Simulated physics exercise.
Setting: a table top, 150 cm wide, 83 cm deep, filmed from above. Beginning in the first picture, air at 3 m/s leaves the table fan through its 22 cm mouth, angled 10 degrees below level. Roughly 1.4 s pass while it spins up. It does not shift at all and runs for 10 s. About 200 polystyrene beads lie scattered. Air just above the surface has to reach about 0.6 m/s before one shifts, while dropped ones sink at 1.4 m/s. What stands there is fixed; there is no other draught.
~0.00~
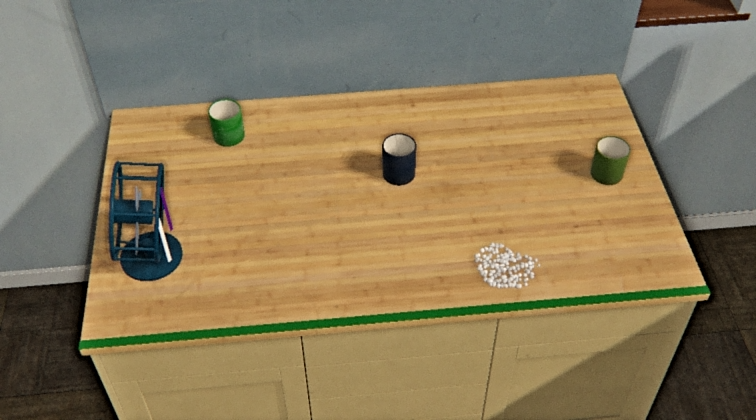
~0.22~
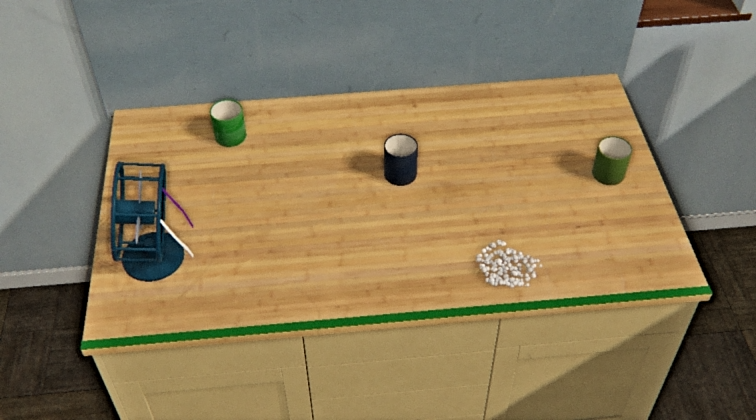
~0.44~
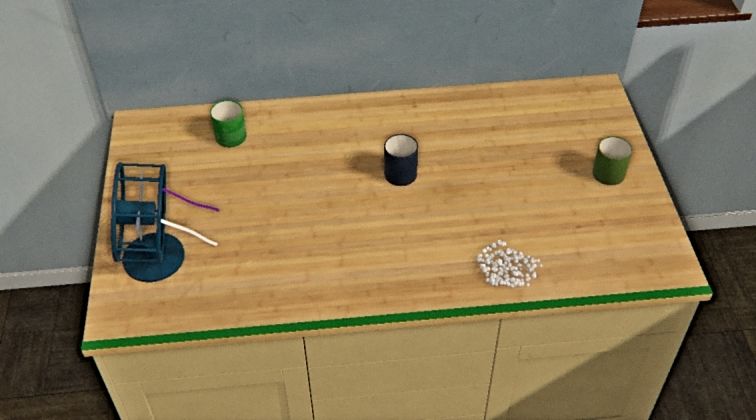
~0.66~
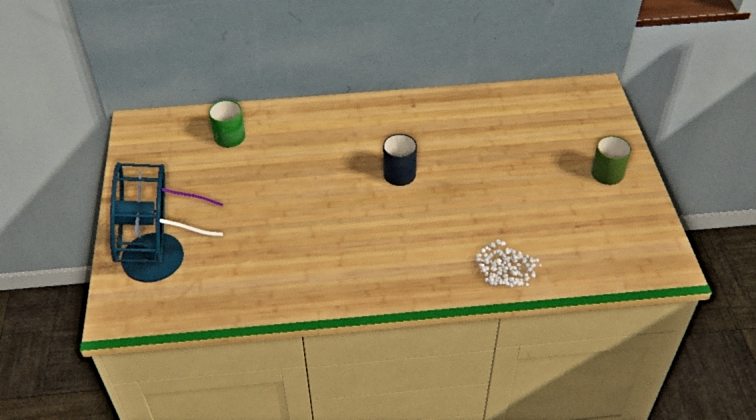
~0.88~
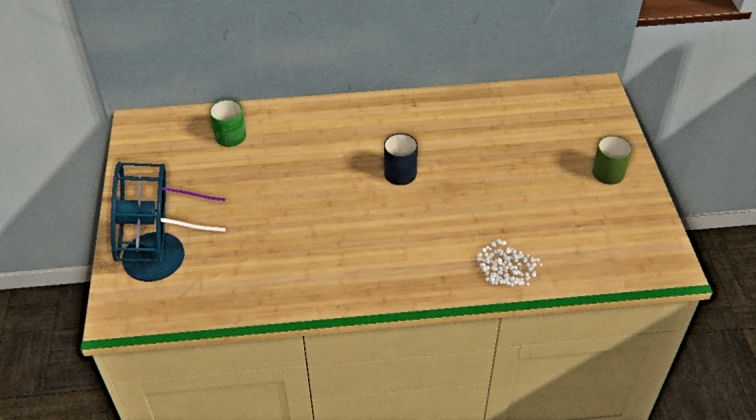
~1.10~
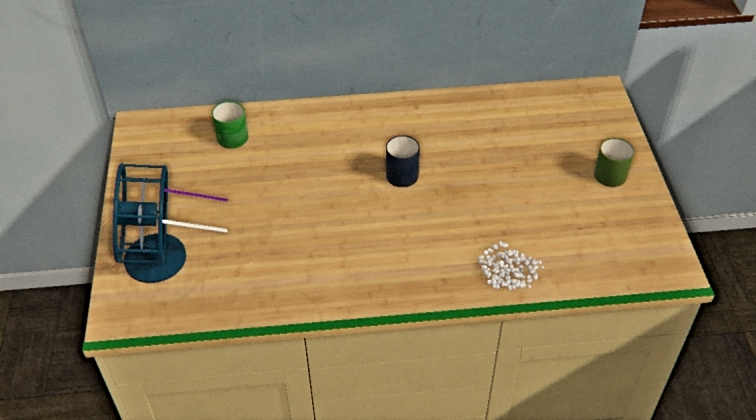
On a wooden table top, the purple and white ribbons on a blue fan lifted and streamed out to the right, while the three mugs and the scattered white beads stayed still.
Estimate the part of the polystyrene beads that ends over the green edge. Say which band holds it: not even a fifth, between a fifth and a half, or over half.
It ends up beyond one half.
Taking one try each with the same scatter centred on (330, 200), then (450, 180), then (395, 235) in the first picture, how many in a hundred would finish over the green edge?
0, 0 and 20 in a hundred, respectively.
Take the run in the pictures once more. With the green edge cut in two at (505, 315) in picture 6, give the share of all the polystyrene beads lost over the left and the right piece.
0 % left and 90 % right.
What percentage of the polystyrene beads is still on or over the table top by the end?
Around 0 in a hundred remain.
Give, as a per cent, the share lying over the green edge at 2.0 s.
90 per cent, roughly.
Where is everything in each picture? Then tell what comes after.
In the first picture, the middle of the polystyrene beads is near (503, 266), none has stirred yet and the mouth of the table fan is at (138, 212).
In the second picture, the middle of the polystyrene beads is near (503, 266), none has stirred yet and the green edge is centred on (403, 322).
In the third picture, the middle of the polystyrene beads is near (503, 266), none has stirred yet, the top of a mug is at (401, 145) and the top of a mug is at (616, 148).
In the fourth picture, the middle of the polystyrene beads is near (502, 266) and none has stirred yet.
In the fifth picture, the middle of the polystyrene beads is near (503, 266) and none has stirred yet.
In the sixth picture, the middle of the polystyrene beads is near (507, 266) and none has stirred yet.
After 2.0 s, 2 % are on the move or not yet settled, 90 % are over the green edge.
After 3.2 s, 0 % are on the move or not yet settled, 90 % are over the green edge.
After 5.5 s, 0 % are on the move or not yet settled, 90 % are over the green edge.
After 10.0 s, at the end, 90 % are over the green edge.
